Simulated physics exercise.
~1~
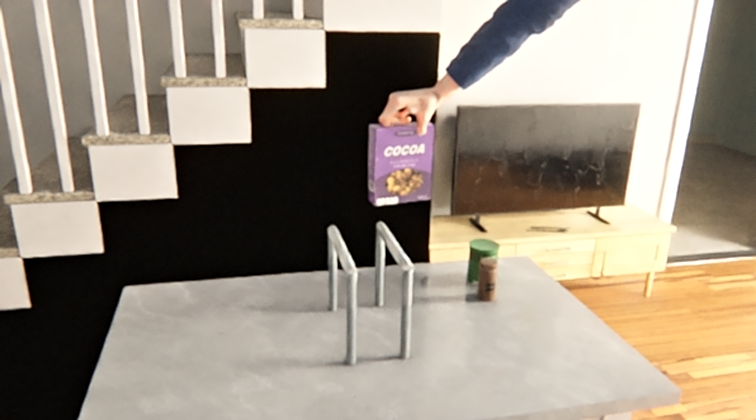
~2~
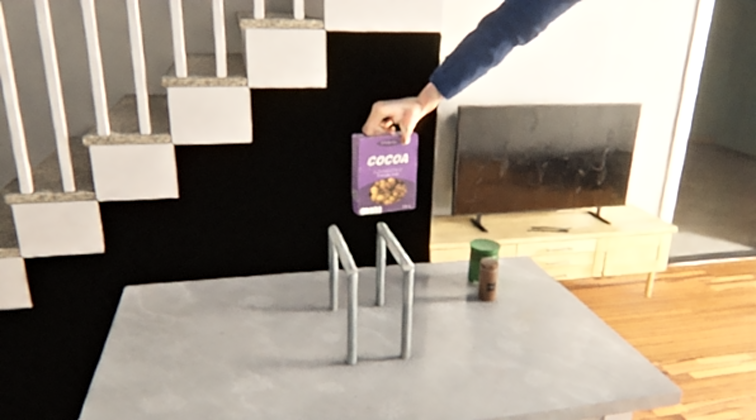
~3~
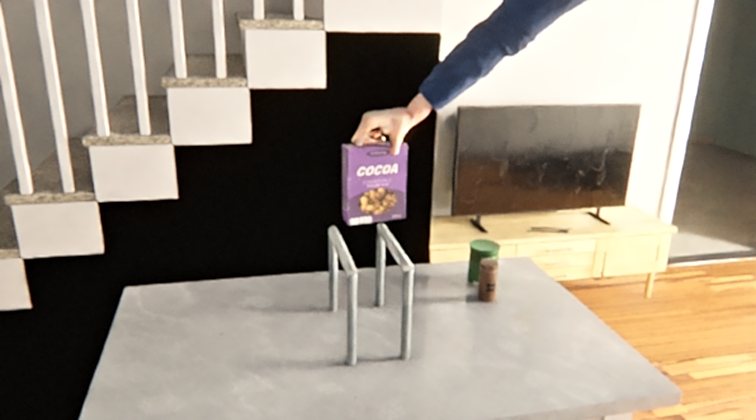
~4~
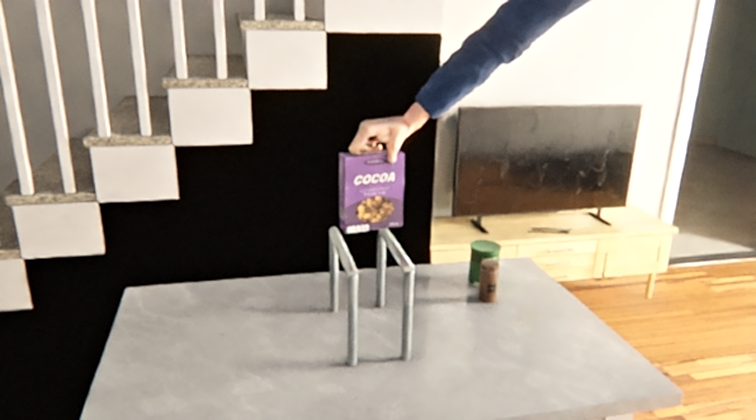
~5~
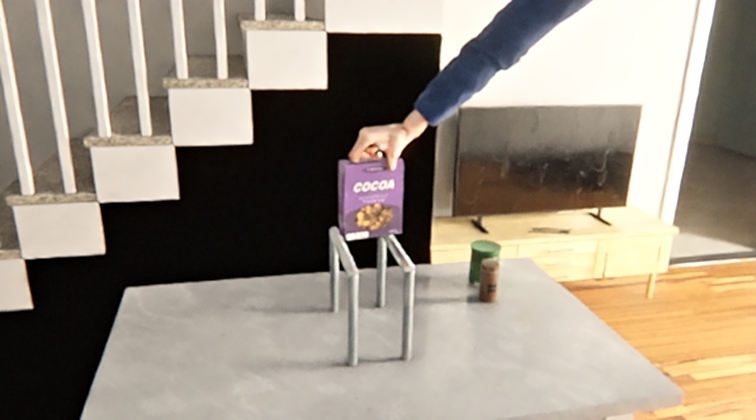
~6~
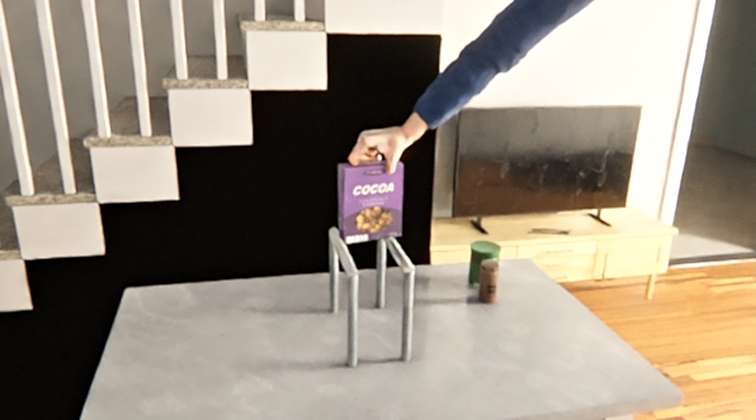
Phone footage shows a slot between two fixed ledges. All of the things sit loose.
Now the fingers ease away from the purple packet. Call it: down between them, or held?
Held.
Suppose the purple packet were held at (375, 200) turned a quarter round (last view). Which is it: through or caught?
It falls clear through.
Then, 0.10 s on from there, things are still on the move.
Then, 0.20 s on from there, purple packet shifted a little near (371, 210).
In the end, all 3 unmoved. At the end, from the last picture's camera, purple packet near (371, 210). The packet lodges.
